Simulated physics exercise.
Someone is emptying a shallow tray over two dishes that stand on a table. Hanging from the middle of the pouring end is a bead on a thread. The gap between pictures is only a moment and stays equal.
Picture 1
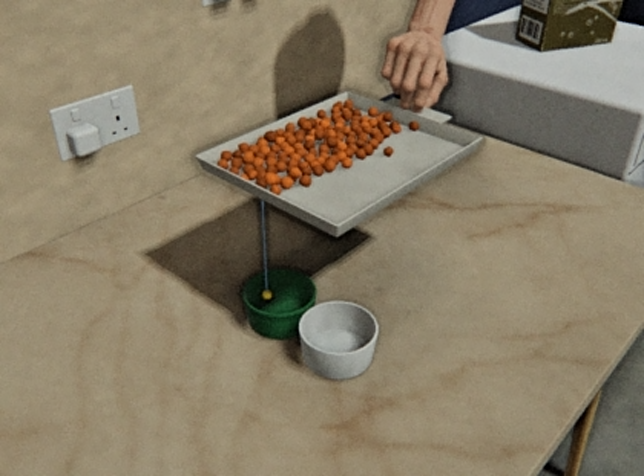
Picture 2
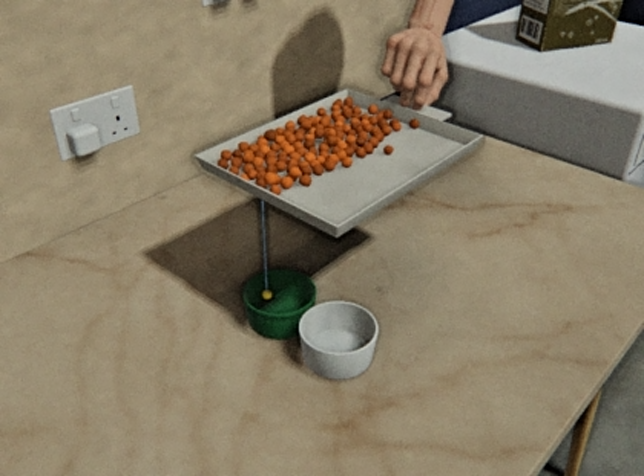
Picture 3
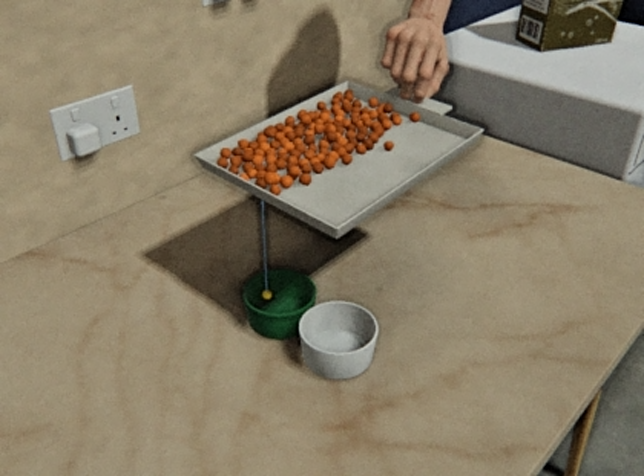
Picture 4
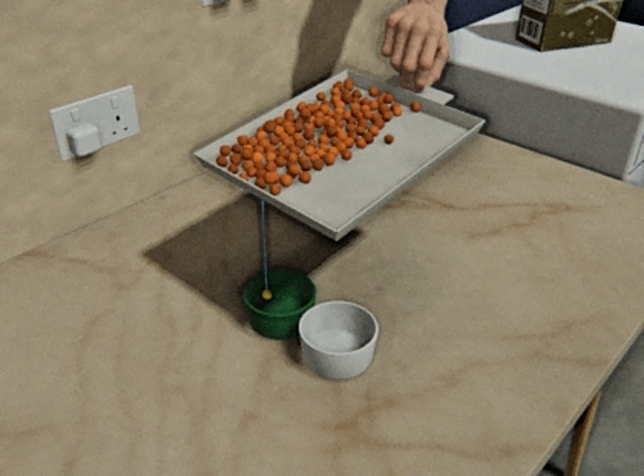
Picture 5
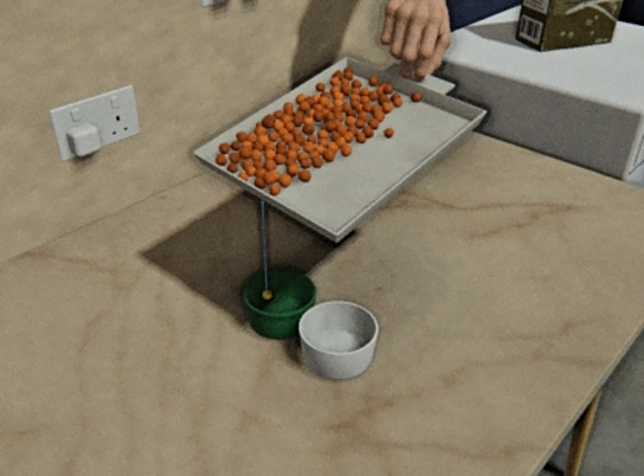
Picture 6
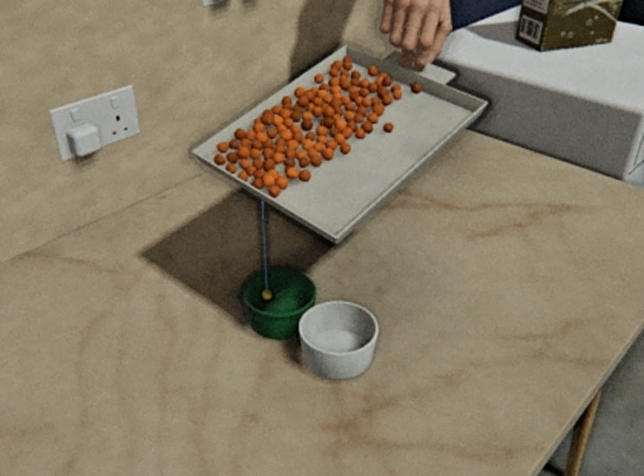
On a pale tabletop beside a wall socket, a hand holds a shallow tray of small orange balls above a green dish and a white dish, then gradually raises the tray's far end, tilting it slightly more steeply.
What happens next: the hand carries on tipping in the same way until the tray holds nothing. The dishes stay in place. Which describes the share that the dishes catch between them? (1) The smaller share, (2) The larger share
Answer: 1.
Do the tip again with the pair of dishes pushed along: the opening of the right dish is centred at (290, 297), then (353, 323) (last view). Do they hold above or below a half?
In order, they'd catch a minor share, and next a minor share.
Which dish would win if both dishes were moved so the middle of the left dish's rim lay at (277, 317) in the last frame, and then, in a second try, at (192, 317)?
The right of the pair the first time, the right of the pair the second.
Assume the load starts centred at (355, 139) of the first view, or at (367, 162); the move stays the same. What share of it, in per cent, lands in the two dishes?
First try 10 %, second try 0 %.
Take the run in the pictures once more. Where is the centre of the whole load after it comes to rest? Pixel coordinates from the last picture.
The centre ends up roughly at (274, 398).
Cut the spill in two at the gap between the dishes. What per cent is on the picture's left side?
Close to 70 per cent.
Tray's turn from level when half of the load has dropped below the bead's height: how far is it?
I'd say close to 90 degrees.
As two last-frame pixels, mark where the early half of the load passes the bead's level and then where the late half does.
Half one: (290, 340), half two: (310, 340).
Soon after the last picture, tray tipped steeply; most on the tray; a small part outside both; a small part in the air.
A little later, tray tipped right over; a small part on the tray; a stray few in the right dish; most outside both; about a quarter in the air.
Later still, tray tipped past a quarter turn; a small part in the right dish; nearly all outside both.
At rest, tray tipped past a quarter turn; a small part in the right dish; none in the left dish; nearly all outside both.
